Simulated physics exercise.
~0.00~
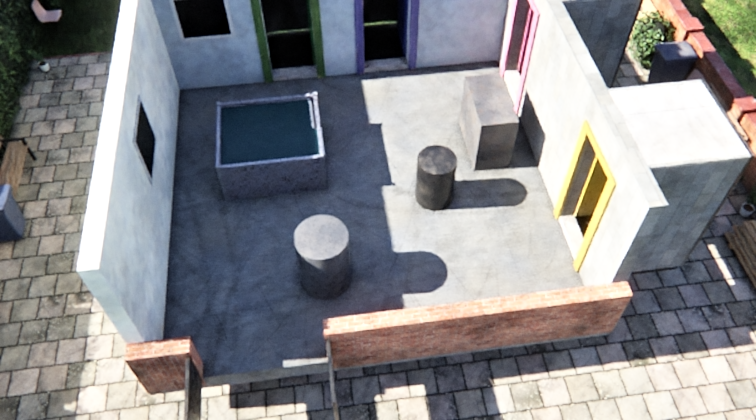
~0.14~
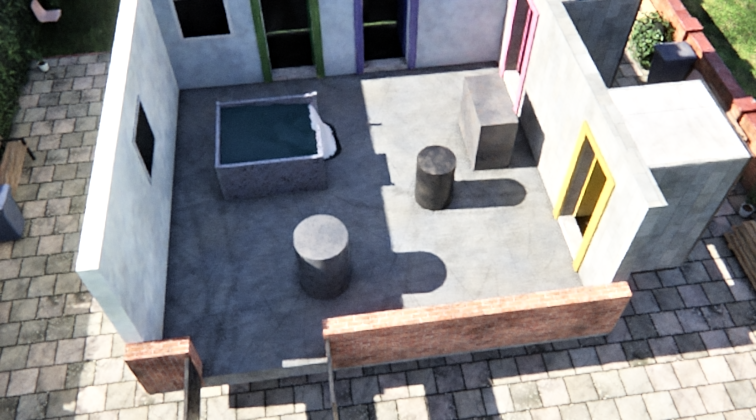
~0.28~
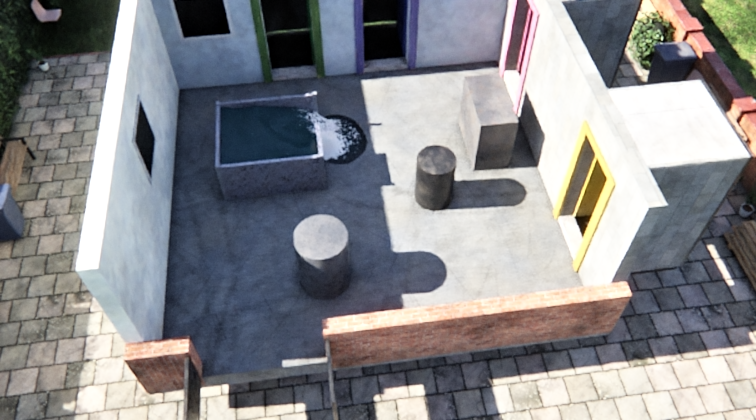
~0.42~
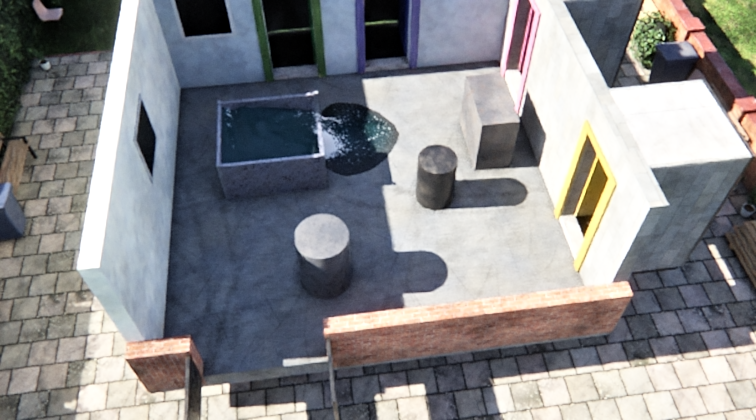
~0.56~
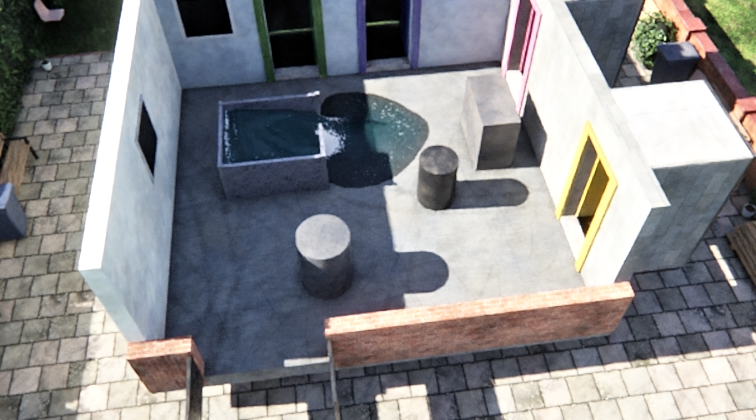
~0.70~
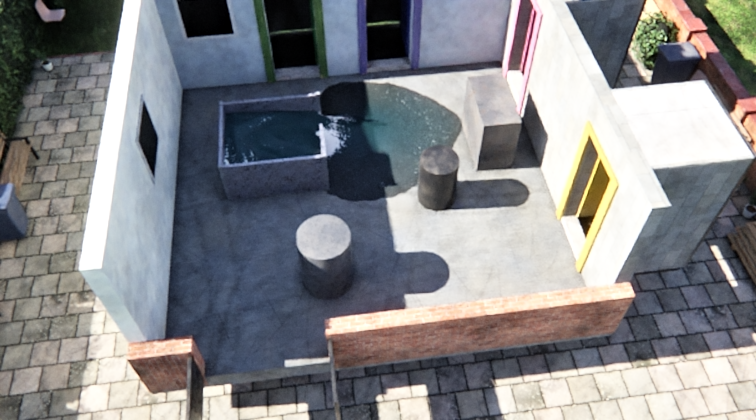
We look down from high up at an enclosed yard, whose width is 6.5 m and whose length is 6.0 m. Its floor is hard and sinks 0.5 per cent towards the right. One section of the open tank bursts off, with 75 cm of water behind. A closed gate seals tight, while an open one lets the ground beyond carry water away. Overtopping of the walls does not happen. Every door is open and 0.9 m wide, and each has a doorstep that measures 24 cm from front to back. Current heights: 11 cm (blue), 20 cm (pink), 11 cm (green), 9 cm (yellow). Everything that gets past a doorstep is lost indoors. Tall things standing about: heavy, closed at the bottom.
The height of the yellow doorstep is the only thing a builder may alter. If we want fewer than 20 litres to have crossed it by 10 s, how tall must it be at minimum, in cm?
It needs to be roughly 7 cm tall.
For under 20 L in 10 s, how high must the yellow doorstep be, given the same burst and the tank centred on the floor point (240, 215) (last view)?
Roughly 8.0 cm is needed.
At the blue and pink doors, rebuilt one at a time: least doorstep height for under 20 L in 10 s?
Roughly 10.5 cm for the blue door and roughly 21 cm for the pink door.
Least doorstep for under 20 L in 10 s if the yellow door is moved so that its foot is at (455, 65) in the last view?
Something near 16 cm.
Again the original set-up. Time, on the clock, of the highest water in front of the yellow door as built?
I'd guess close to 8.5 seconds.
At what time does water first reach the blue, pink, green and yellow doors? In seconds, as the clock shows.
Front arrival: Blue 0.9 seconds, pink 1.1 seconds, green 2.0 seconds, yellow 2.2 seconds.
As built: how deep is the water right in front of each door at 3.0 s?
Lab note, cm: Blue 10; pink 22; green 1; yellow 7.
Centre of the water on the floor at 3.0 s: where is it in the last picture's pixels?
Centre of mass: About (385, 143) px.
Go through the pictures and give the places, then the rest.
In the first picture, the open tank at (269, 132) is whole and still, 75 cm deep; the yellow door at (582, 203) is dry.
In the second picture, water pours out at (317, 130) and has run 0.3 m, to (337, 150); about 9 cm deep outside, 75 cm at the back.
In the third picture, water pours out at (317, 132) and has run 0.8 m, to (362, 143); about 11 cm deep outside, 75 cm at the back.
In the fourth picture, the front is at (392, 139), 1.4 m from the gap at (318, 133); 1.7 m2 of floor is wet, 72 cm left at the back.
In the fifth picture, water pours out at (319, 133) and has run 2.0 m, to (424, 132); about 5 cm deep outside, 65 cm at the back.
In the sixth picture, the front is at (455, 127), 2.6 m from the gap at (320, 133); 5.2 m2 of floor is wet, 64 cm left at the back; 2.7 m in a straight line remain to the yellow door at (584, 204).
After 1.4 s water covers 30 % of the floor, deepest (38 cm) near (325, 135); it has not reached the yellow door.
After 3.0 s water covers 45 % of the floor, deepest (26 cm) near (458, 66); 7 cm at the yellow door, 0 litres in over its 9 cm doorstep.
After 10.0 s water covers 90 % of the floor, deepest (10 cm) near (544, 204); 9 cm at the yellow door, 7 litres in over its 9 cm doorstep.
At the yellow door as built, the water arrived by 2.2 s and peaked near 11 cm at 8.6 s.
Run again over the same 10 s with other heights there, 25 litres in over 6.5 cm, 16 litres over 7.5 cm. The limit of 20 litres is kept from about 7 cm up.
